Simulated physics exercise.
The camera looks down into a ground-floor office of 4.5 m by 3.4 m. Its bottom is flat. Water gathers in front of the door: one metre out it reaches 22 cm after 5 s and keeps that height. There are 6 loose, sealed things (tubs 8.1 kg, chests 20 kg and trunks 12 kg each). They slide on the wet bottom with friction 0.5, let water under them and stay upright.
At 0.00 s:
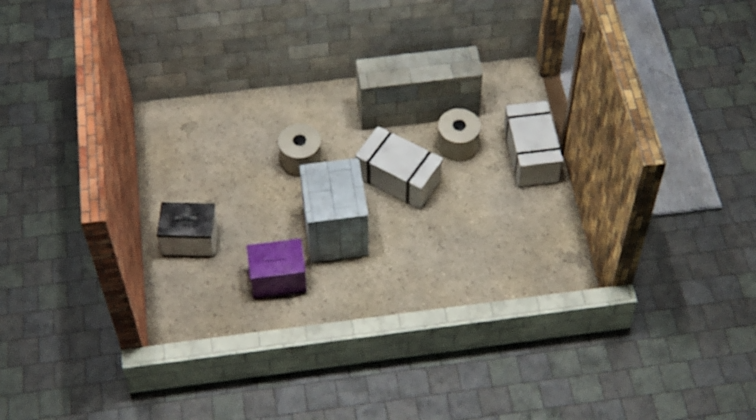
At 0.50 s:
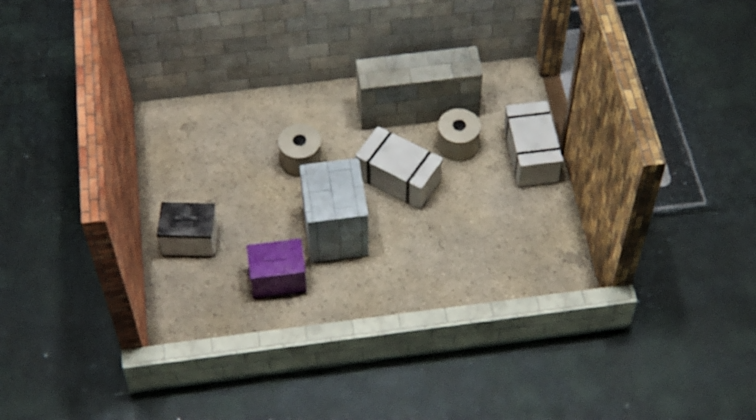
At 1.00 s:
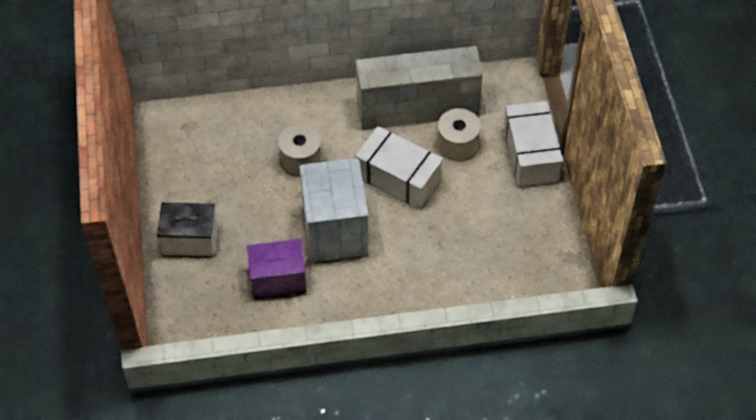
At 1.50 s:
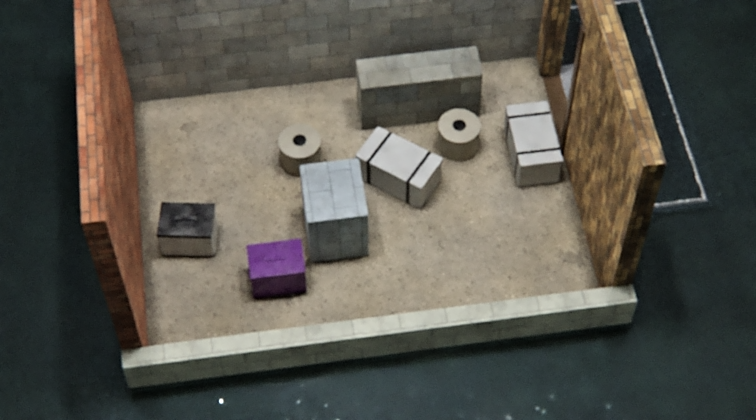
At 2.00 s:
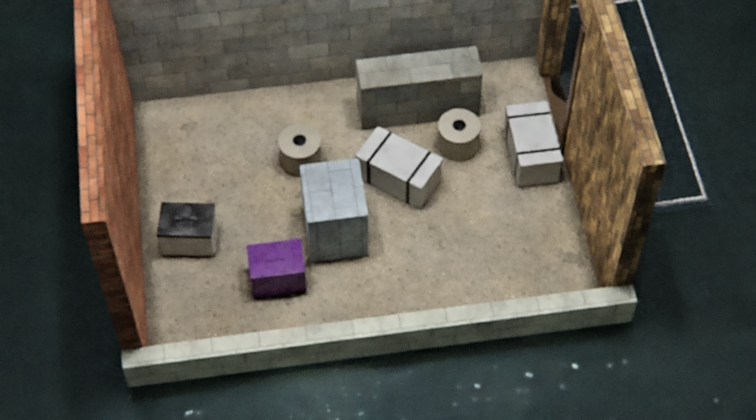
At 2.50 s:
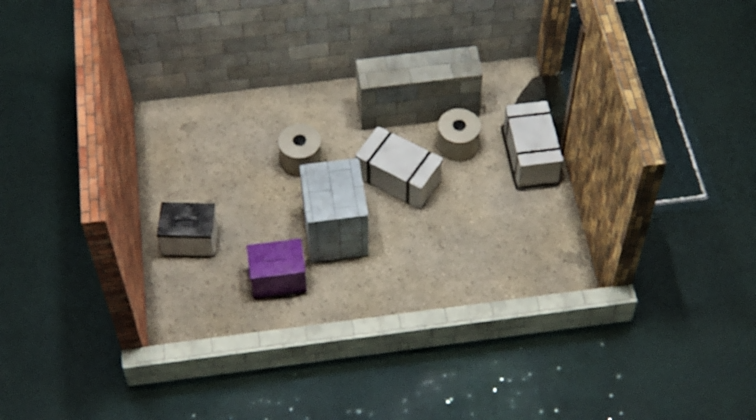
Dark water spreads over the grey paving around a small ground-floor office, seen from above by a still camera looking down into its walled, sandy-coloured floor. A purple chest sits front left of centre beside a taller pale grey block, with a black-topped box at left, two tan rolls, strapped white trunks and a long grey block behind. Nothing inside shifts as a small dark patch creeps in through the doorway at right, around the nearby white trunk.
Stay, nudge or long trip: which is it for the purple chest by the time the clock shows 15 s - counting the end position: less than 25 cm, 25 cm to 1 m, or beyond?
Purple chest slides a little.
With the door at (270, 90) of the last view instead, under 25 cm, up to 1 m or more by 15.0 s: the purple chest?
In that case the purple chest gets carried off.
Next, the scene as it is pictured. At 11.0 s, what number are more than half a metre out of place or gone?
4 of them.
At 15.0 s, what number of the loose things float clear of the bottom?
At that moment 6.
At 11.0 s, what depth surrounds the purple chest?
About 8 cm.
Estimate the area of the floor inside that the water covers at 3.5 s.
Roughly 1.5 m2.
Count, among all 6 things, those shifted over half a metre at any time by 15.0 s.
That makes 6.
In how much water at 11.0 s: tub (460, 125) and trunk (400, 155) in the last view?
About 7 and 8 cm.
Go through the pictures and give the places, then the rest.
The first frame shows the purple chest at (276, 258), on the bottom; 0.0 m2 under water; 0 of 6 have shifted.
The second frame shows the purple chest at (276, 258) rests on the ground; water covers 0.0 m2; 0 of 6 have shifted.
The third frame shows the purple chest at (276, 258) rests on the ground; water covers 0.0 m2; 0 of 6 have shifted.
The fourth frame shows the purple chest at (276, 258) rests on the ground; water covers 0.0 m2; 0 of 6 have shifted.
The fifth frame shows the purple chest at (276, 258), on the bottom; 0.0 m2 under water; 0 of 6 have shifted.
The sixth frame shows the purple chest at (276, 258), on the bottom; water covers 0.2 m2; 0 of 6 have shifted.
After 3.5 s the purple chest is near (276, 258), 0.0 m from its start, aground; 0 afloat.
After 6.8 s the purple chest is near (276, 258), 0.0 m from its start, aground; 1 afloat.
After 11.0 s the purple chest is near (276, 258), 0.0 m from its start, aground; 5 afloat.
After 15.0 s the purple chest is near (304, 291), 0.5 m from its start, afloat; 6 afloat.
